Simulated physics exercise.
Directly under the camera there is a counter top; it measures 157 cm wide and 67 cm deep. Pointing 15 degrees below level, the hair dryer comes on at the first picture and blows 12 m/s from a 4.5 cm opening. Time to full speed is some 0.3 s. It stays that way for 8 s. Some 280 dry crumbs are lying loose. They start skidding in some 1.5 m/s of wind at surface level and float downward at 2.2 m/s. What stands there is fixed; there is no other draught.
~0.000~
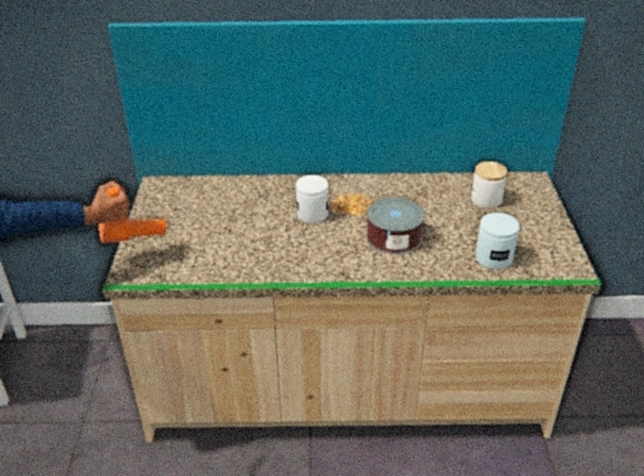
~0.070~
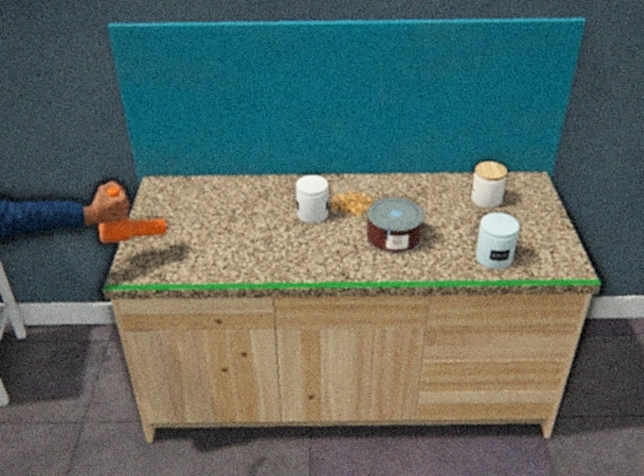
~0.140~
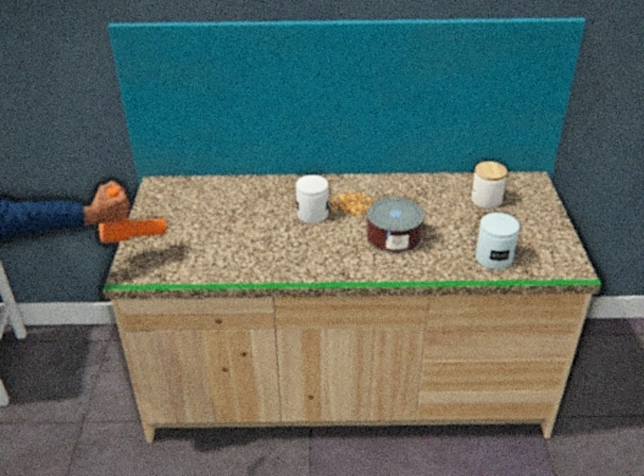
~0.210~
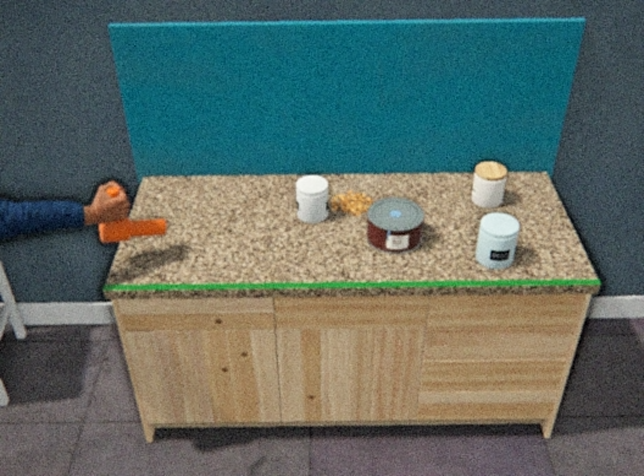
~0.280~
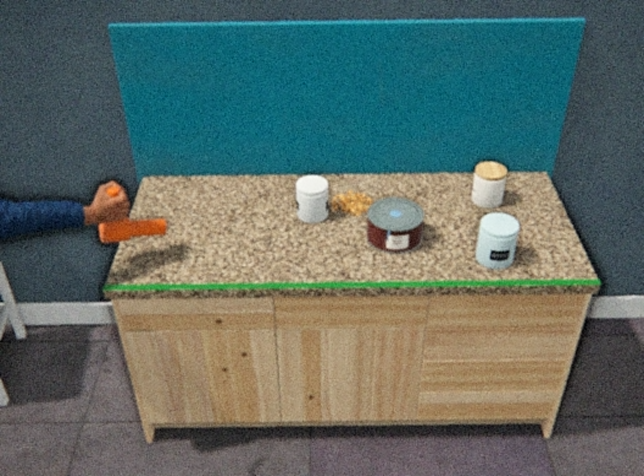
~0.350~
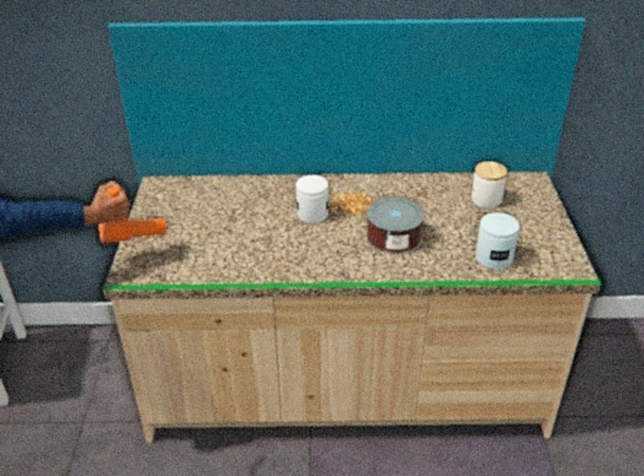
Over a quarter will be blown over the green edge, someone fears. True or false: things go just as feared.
False.
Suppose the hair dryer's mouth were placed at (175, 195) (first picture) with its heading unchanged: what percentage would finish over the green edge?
My estimate is close to 0 percent.
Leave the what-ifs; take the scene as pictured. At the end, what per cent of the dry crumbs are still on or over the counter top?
I'd say close to 100 percent.
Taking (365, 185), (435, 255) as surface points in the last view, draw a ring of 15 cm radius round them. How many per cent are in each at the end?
In turn about 50 %, 0 %.
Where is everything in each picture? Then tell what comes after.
In the first frame, the middle of the dry crumbs is near (354, 206), none has stirred yet and the mouth of the hair dryer is at (164, 227).
In the second frame, the middle of the dry crumbs is near (354, 205), none has stirred yet and the green edge is centred on (352, 288).
In the third frame, the middle of the dry crumbs is near (354, 205), none has stirred yet, the top of a jar is at (312, 184) and the top of a large tin is at (396, 213).
In the fourth frame, the middle of the dry crumbs is near (354, 205) and none has stirred yet.
In the fifth frame, the middle of the dry crumbs is near (354, 205) and none has stirred yet.
In the sixth frame, the middle of the dry crumbs is near (354, 205) and none has stirred yet.
After 1.6 s the count stands so, 0 % are over the green edge; the middle of those still in play is near (353, 204).
After 2.6 s the count stands so, 0 % are over the green edge; the middle of those still in play is near (353, 204).
After 4.4 s the count stands so, 0 % are over the green edge; the middle of those still in play is near (353, 204).
After 8.0 s, at the end, 0 % are over the green edge; the middle of those still in play is near (353, 204).
